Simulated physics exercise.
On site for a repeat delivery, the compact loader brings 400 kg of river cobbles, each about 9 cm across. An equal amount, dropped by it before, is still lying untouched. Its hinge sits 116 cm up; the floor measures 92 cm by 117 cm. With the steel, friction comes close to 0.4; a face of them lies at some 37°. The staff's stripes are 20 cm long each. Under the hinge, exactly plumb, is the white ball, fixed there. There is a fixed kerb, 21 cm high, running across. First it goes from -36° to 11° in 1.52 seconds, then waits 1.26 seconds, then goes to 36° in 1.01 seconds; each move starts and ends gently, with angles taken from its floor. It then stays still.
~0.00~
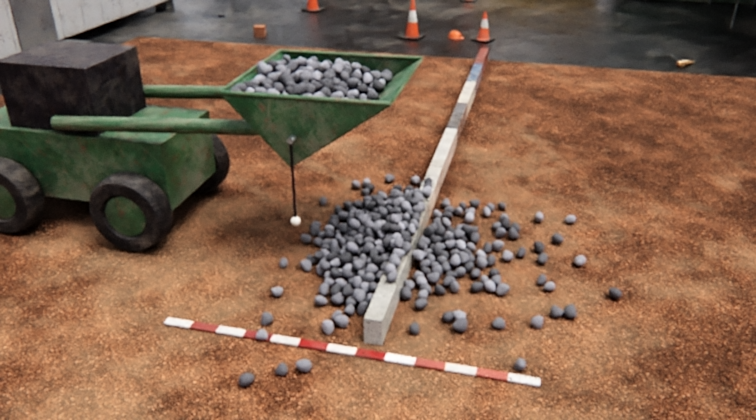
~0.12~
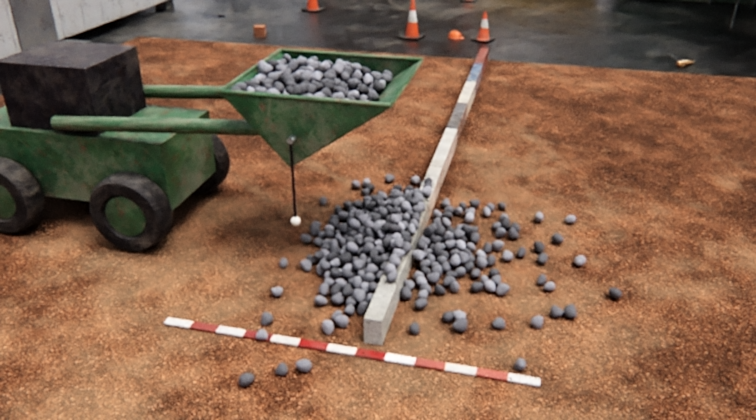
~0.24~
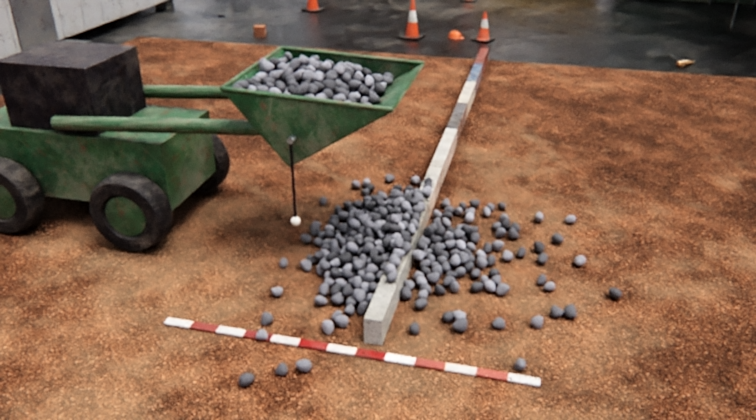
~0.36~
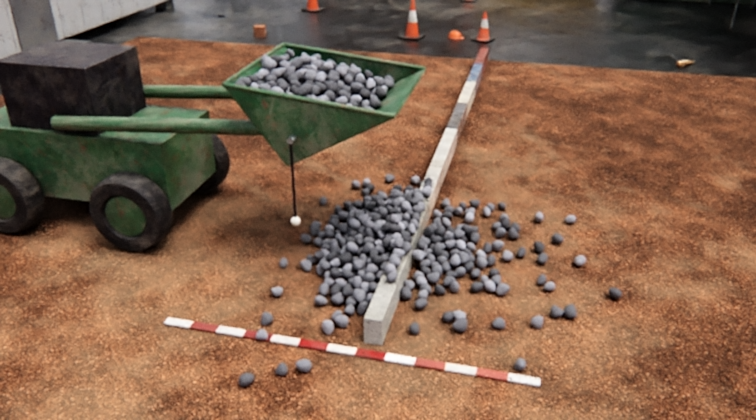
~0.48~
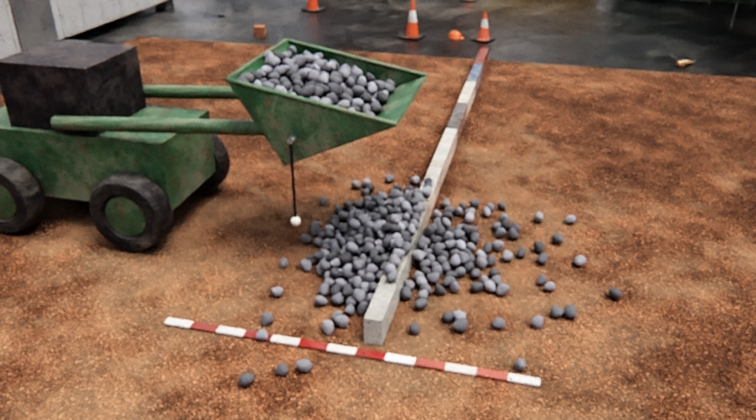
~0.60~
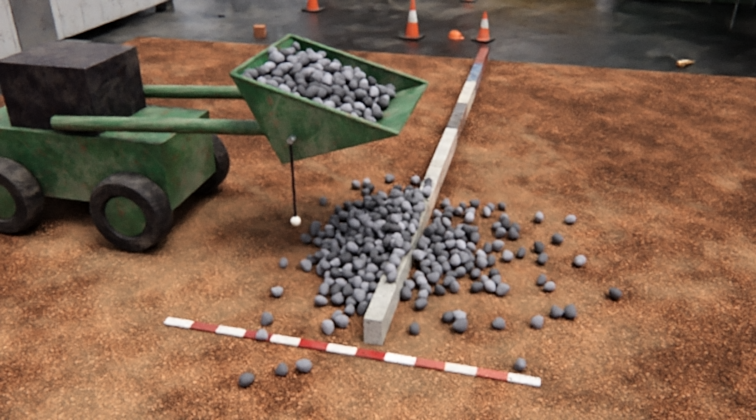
On reddish-brown ground with traffic cones behind, a green loader holds a bucket of grey stones beside a pile lying across a pale kerb. The bucket slowly tilts, its right edge lowering slightly, while the pile stays still.
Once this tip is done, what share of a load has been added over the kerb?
About 79 per cent.
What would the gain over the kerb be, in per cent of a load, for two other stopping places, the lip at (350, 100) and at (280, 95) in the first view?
Some 25 percent, and then 0 percent.
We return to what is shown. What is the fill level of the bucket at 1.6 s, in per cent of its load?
Close to 100 per cent of the load.
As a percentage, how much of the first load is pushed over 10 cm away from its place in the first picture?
I'd say roughly 5 per cent of them.
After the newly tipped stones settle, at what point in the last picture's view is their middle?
I'd put their centre close to (439, 239).
After 1.1 s the floor is at 4°; in per cent of one load, 100 in the bucket, 74 on this side of the kerb, 26 over the kerb; the foremost stones are at (568, 273).
After 1.6 s the floor is at 11°; in per cent of one load, 98 in the bucket, 75 on this side of the kerb, 27 over the kerb; the foremost stones are at (568, 273).
After 4.2 s the floor is at 36°; in per cent of one load, 0 in the bucket, 101 on this side of the kerb, 99 over the kerb; the foremost stones are at (580, 272).
After 6.9 s the floor is at 36°; in per cent of one load, 0 in the bucket, 95 on this side of the kerb, 105 over the kerb; the foremost stones are at (580, 272). Net gain over the kerb, 79.
